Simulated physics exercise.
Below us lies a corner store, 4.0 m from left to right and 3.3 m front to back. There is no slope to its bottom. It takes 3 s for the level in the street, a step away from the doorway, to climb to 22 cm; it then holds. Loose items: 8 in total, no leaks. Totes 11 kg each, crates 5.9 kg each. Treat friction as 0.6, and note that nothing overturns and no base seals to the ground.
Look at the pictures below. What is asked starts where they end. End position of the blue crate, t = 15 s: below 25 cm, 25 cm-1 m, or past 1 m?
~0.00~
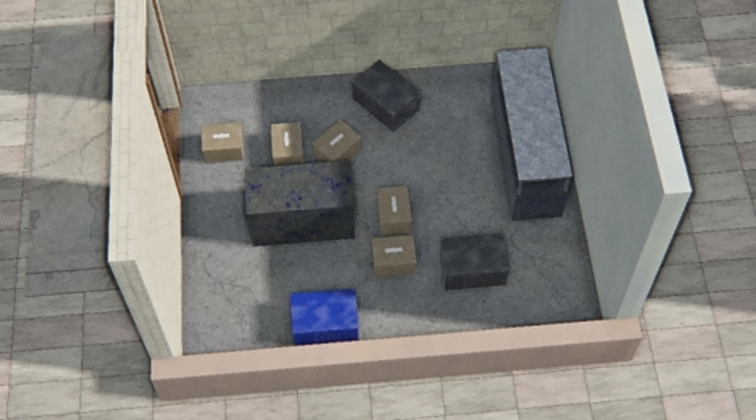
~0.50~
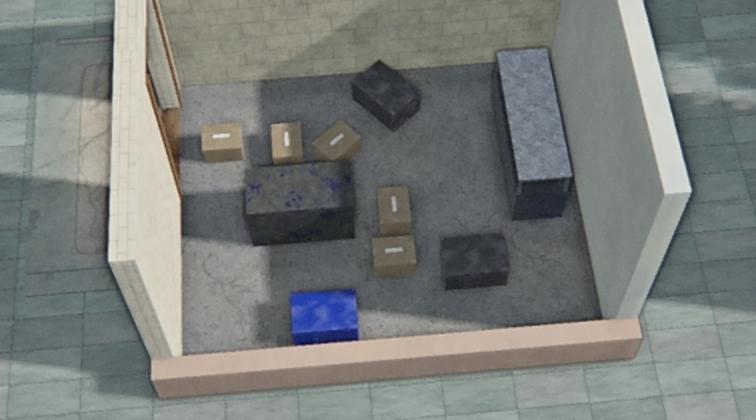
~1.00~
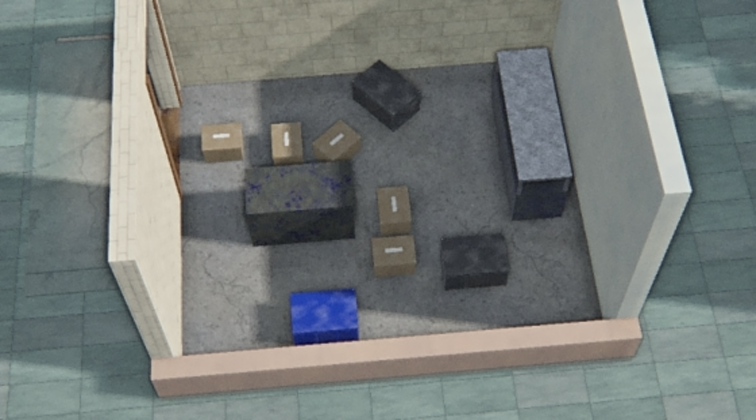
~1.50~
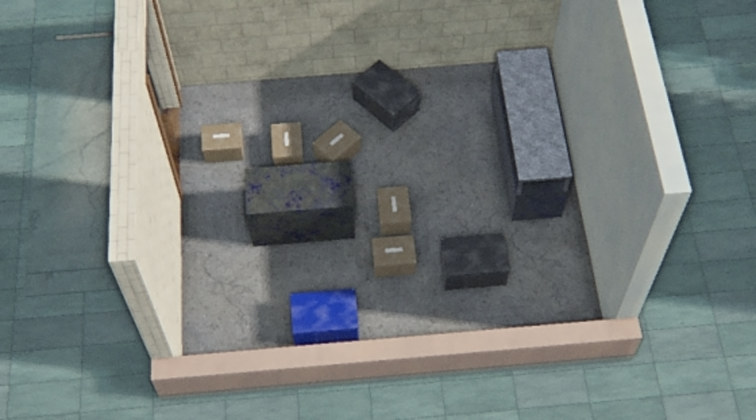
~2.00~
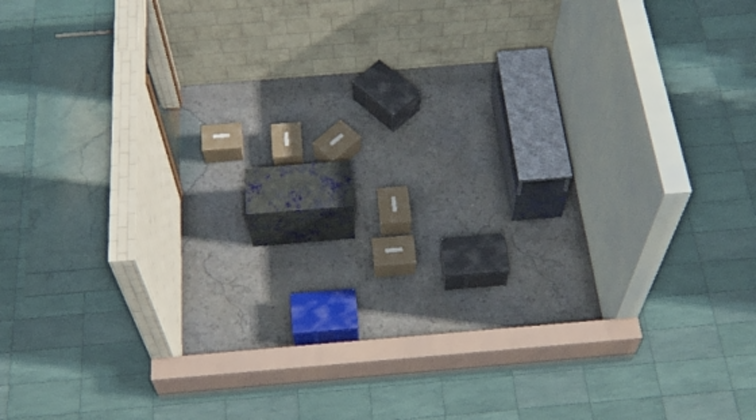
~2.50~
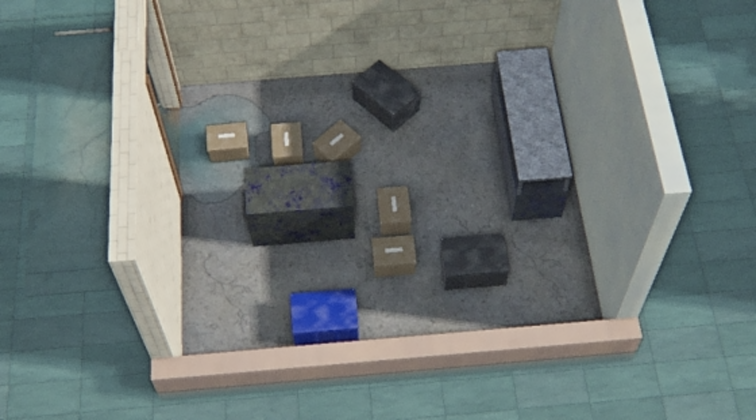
Past 1 m.
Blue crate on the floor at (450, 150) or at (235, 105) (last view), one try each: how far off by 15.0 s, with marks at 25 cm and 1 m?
The first start leaves it well away, the second leaves it well away.
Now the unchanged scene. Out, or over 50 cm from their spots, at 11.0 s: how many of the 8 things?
The answer is 6.
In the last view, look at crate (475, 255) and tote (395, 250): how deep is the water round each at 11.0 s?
First about 9 cm, second about 7 cm.
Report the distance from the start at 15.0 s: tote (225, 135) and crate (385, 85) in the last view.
Net displacement, in order: 140 cm; 200 cm.
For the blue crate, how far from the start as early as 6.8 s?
About 5 cm out of place.
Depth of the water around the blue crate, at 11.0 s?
I'd put it at about 10 cm.
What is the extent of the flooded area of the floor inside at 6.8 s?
Roughly 11.5 m2.
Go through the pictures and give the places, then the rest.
The first frame shows the blue crate at (324, 311), on the bottom; 0.0 m2 under water; 0 of 8 have shifted.
The second frame shows the blue crate at (324, 311), on the bottom; water covers 0.0 m2; 0 of 8 have shifted.
The third frame shows the blue crate at (324, 311), on the bottom; water covers 0.0 m2; 0 of 8 have shifted.
The fourth frame shows the blue crate at (324, 311), on the bottom; water covers 0.0 m2; 0 of 8 have shifted.
The fifth frame shows the blue crate at (324, 311) rests on the ground; water covers 0.2 m2; 0 of 8 have shifted.
The sixth frame shows the blue crate at (324, 311) rests on the ground; water covers 0.7 m2; 1 of 8 have shifted.
After 3.5 s the blue crate is near (324, 311), 0.0 m from its start, aground; 0 afloat.
After 6.8 s the blue crate is near (327, 309), 0.0 m from its start, aground; 3 afloat.
After 11.0 s the blue crate is near (214, 295), 1.0 m from its start, afloat; 5 afloat.
After 15.0 s the blue crate is near (214, 210), 1.4 m from its start, afloat; 8 afloat.
